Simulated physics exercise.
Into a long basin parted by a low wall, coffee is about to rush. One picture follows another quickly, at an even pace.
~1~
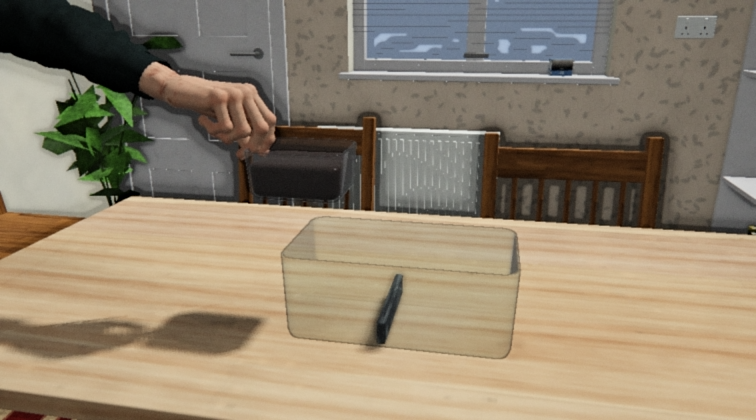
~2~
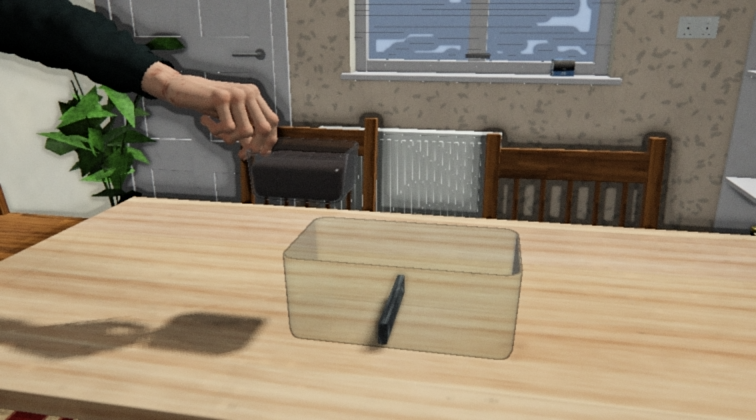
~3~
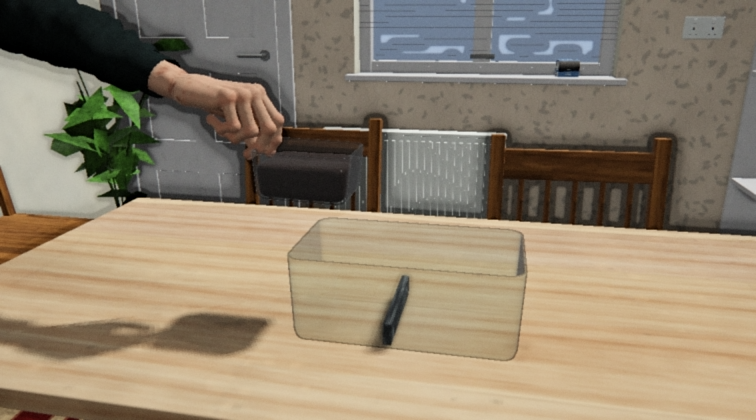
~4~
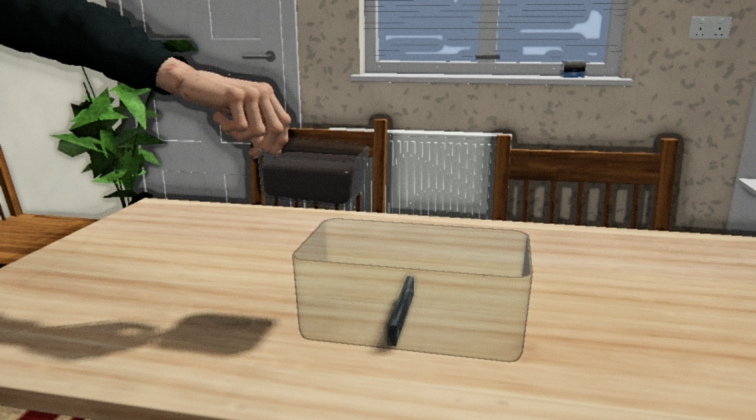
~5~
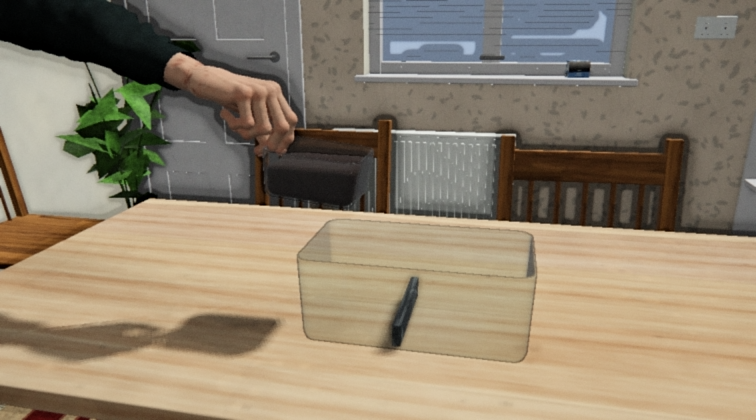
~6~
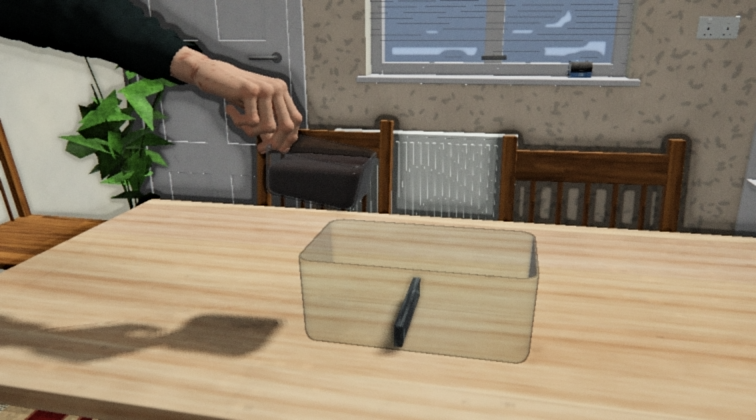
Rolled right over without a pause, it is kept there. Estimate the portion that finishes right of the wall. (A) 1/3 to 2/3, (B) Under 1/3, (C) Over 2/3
Option A: 1/3 to 2/3.
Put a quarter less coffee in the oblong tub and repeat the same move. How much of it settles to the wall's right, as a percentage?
35 %.
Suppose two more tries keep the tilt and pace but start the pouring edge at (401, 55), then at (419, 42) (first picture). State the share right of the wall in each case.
It would come to near 90 per cent, and then near 90 per cent.
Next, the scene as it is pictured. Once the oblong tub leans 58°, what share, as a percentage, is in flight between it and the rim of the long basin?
About 25 per cent.
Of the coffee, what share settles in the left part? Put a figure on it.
I'd say near 45 in a hundred.
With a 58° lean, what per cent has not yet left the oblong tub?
55 %.
A moment on, the oblong tub is tipped part way and 53 per cent is still to pour, 7 is left of the wall and 13 right of it.
Next, the oblong tub is tipped on its side and 10 per cent is still to pour, 30 is left of the wall and 55 right of it.
Then the oblong tub is tipped right over and 0 per cent is still to pour, 44 is left of the wall and 56 right of it.
Later the oblong tub is tipped right over and 0 per cent is still to pour, 43 is left of the wall and 56 right of it.
Finally, 43 per cent lies left of the wall, 56 right of it and 0 outside.
